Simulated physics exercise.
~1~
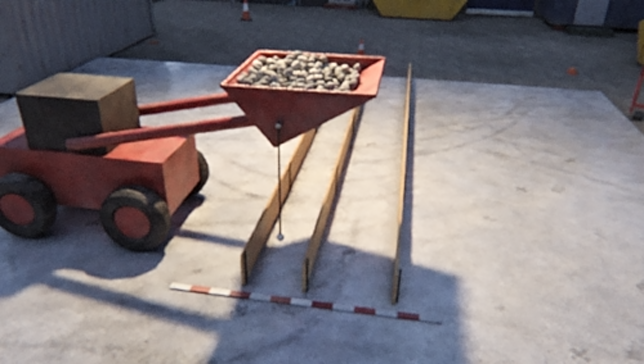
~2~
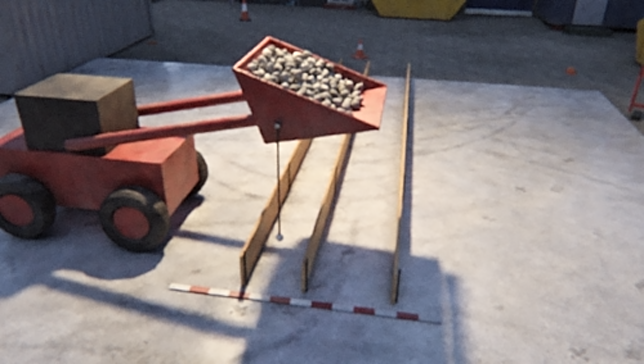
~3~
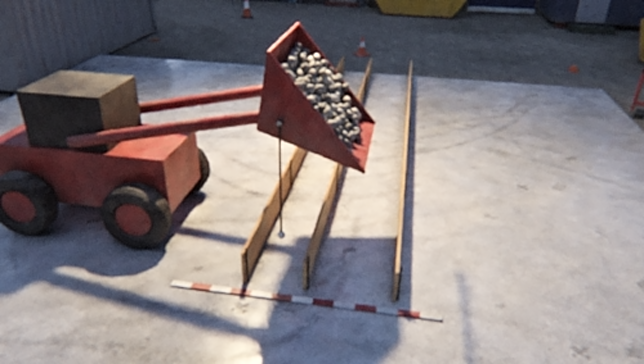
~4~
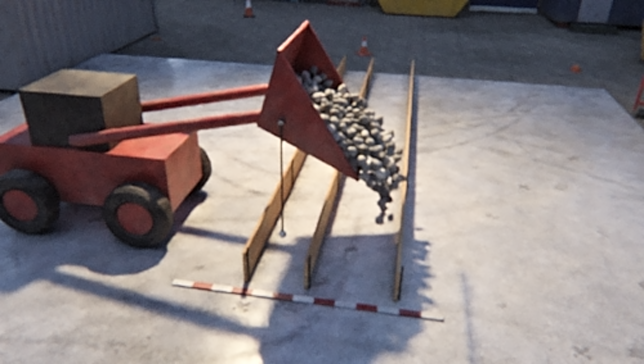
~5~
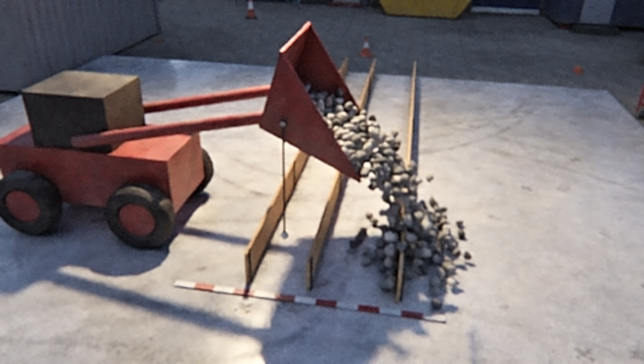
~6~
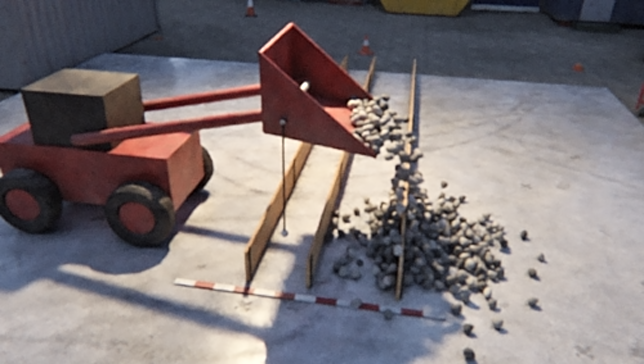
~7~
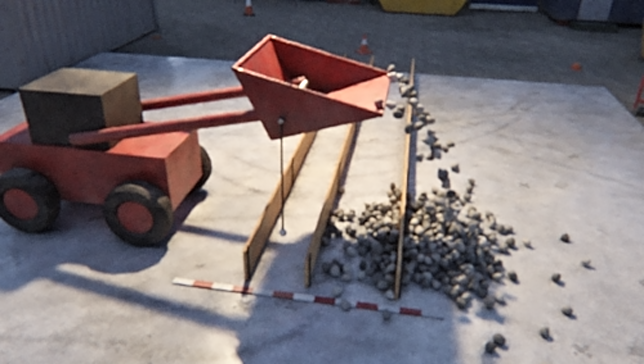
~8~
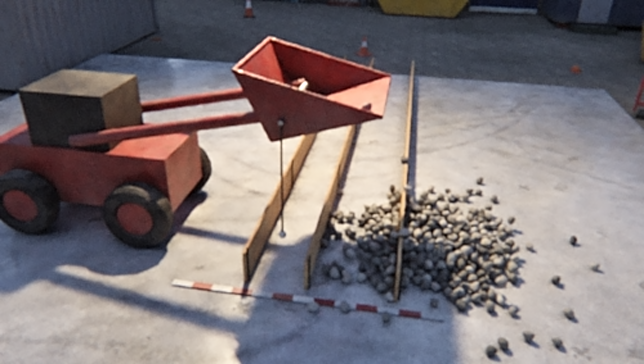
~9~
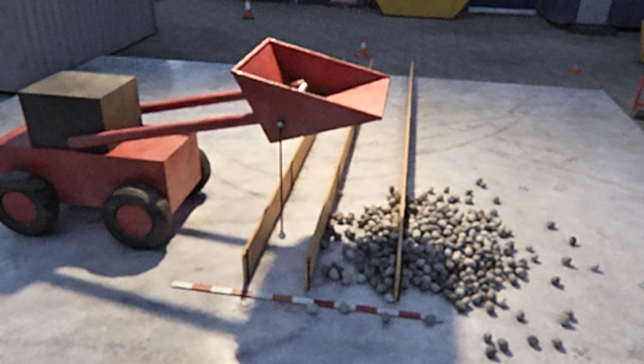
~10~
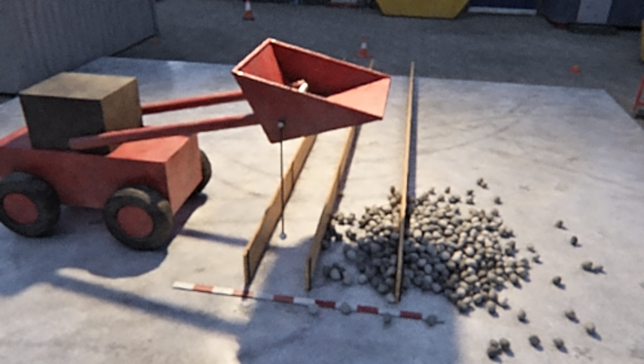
A red wheeled loader with a brown block on its body stands at the left of a pale concrete floor, seen from above in a slightly swaying view, its raised red bucket full of grey stones. Three upright wooden boards run away across the floor, with a red-and-white striped staff in front. The bucket tips down to the right, and the stones slide over its lip, pouring across the farthest board. The bucket then tilts back up as the last stones fall. Most settle in a heap beyond the right-hand board, some lie in the right bay, and a few are scattered farther right.
